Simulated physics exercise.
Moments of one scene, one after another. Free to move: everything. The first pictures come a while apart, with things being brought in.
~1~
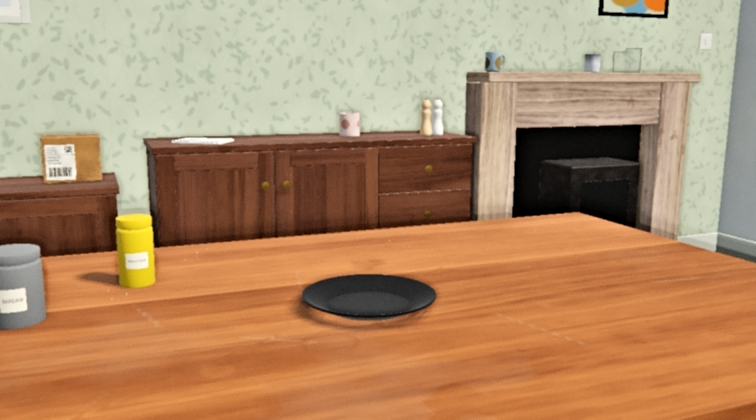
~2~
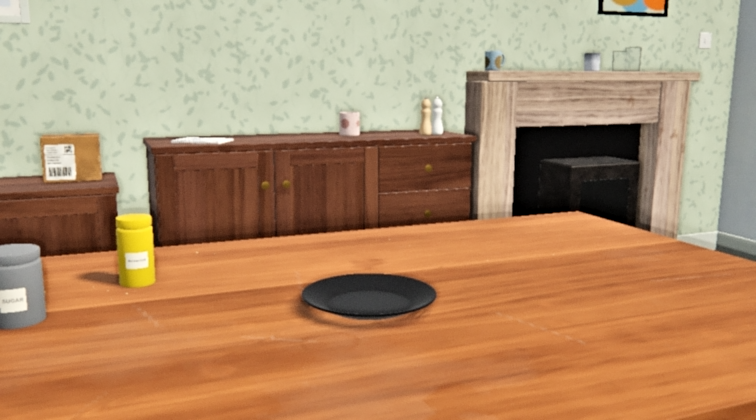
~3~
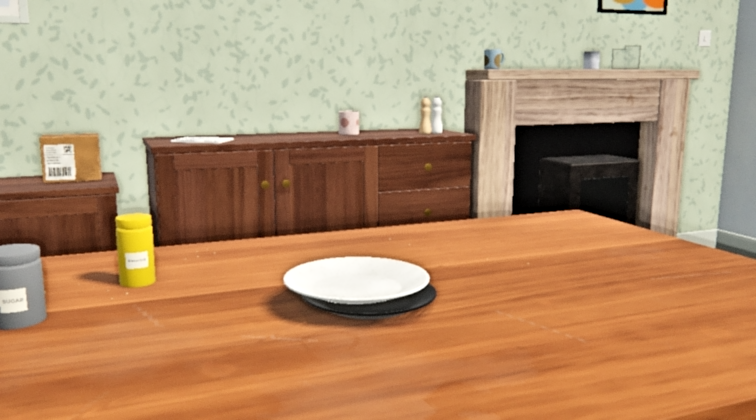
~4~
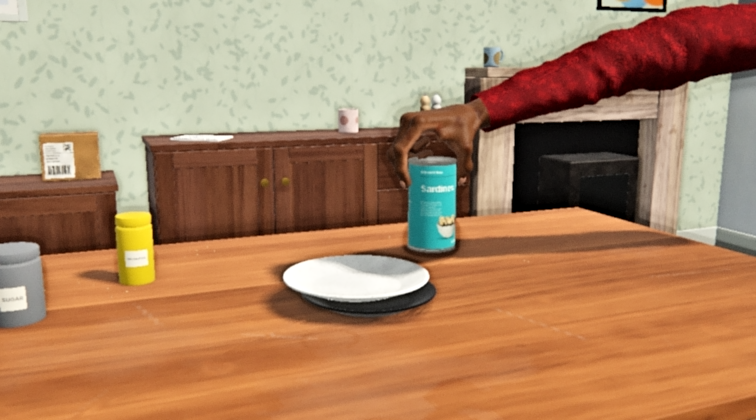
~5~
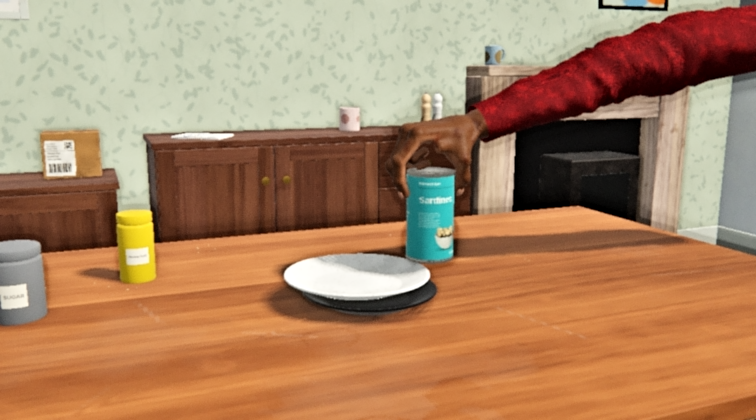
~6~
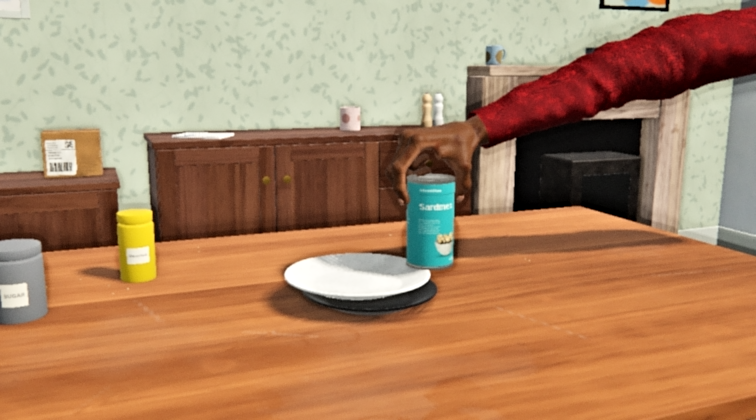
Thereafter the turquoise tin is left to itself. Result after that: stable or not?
The stack does not stay intact.
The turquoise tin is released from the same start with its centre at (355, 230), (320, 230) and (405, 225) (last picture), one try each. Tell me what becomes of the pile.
For the first case the pile survives; for the second, it survives; for the third, it survives.
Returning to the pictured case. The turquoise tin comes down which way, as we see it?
Pretty clearly in the rightward direction.
Then, 0.30 s after the last picture, turquoise tin tipped 31° from how it was near (450, 230).
Then, 0.40 s after the last picture, turquoise tin now fallen.
Then, 0.90 s after the last picture, nothing new.
Then, 2.30 s after the last picture, turquoise tin resting near (495, 262).
At rest, fallen, turquoise tin; the other 4 in place. Seen from the same camera at the end, turquoise tin near (495, 263). The pile loses its balance.
